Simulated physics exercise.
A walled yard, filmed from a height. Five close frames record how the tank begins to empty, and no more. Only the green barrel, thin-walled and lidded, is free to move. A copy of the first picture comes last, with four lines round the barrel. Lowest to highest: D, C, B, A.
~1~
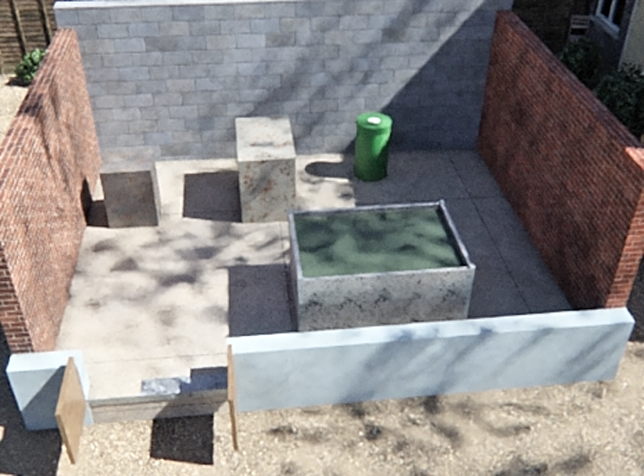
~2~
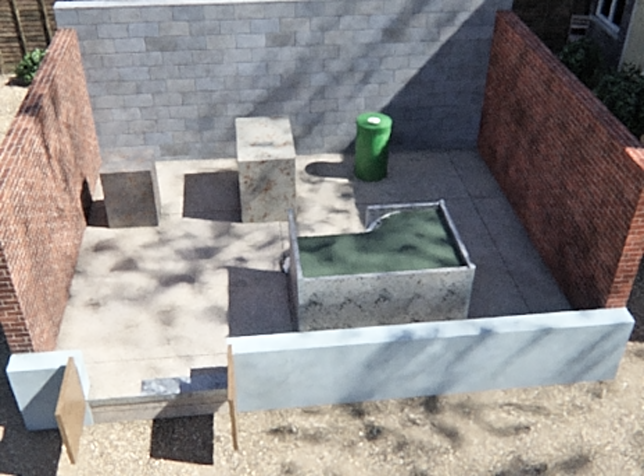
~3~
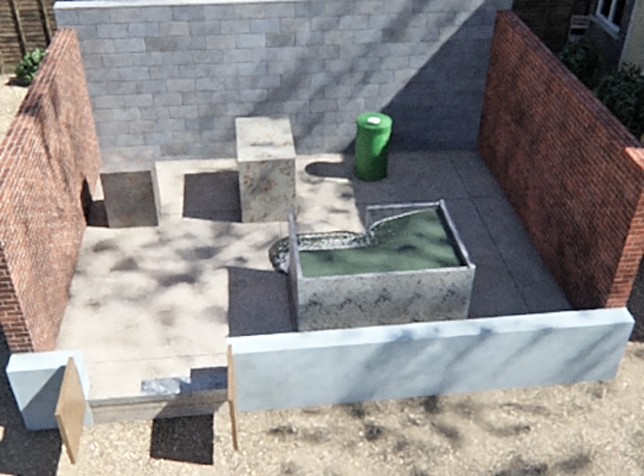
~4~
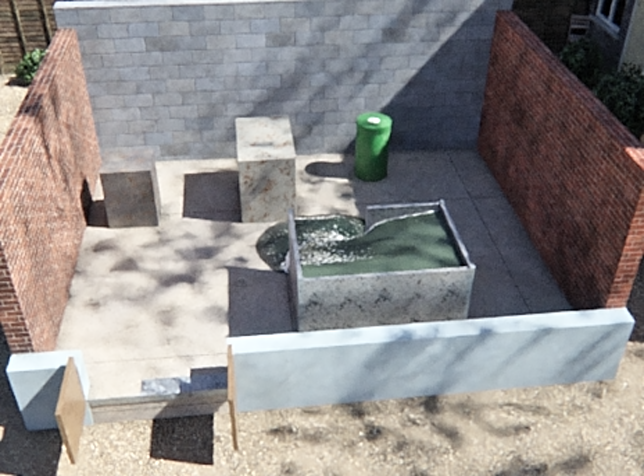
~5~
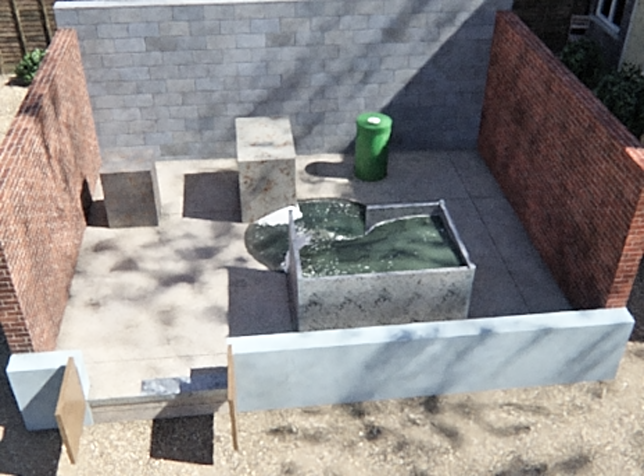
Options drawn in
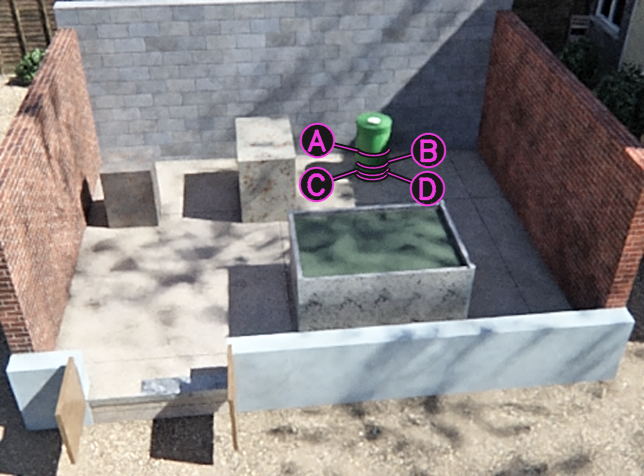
In the video, part of the far wall of a full tank in a walled yard gives way, and water pours out behind it, spreading leftward and back across the ground while the green barrel stays still.
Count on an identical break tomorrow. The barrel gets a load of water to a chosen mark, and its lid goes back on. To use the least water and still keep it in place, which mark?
Use level A.
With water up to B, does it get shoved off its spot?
Yes, that goes wrong.
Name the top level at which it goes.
The answer is B.
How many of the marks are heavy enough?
One.
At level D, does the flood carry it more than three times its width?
Yes, it does.
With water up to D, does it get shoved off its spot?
Yes, it does.
In magenta, A at (375, 155); B at (374, 168); C at (374, 175); D at (374, 179); from the bottom up D, C, B, A.
With A, it does not move.
With B, it is pushed about twice its own width away.
With C, it is pushed about 5 times its own width away.
With D, it is pushed about 8 times its own width away.
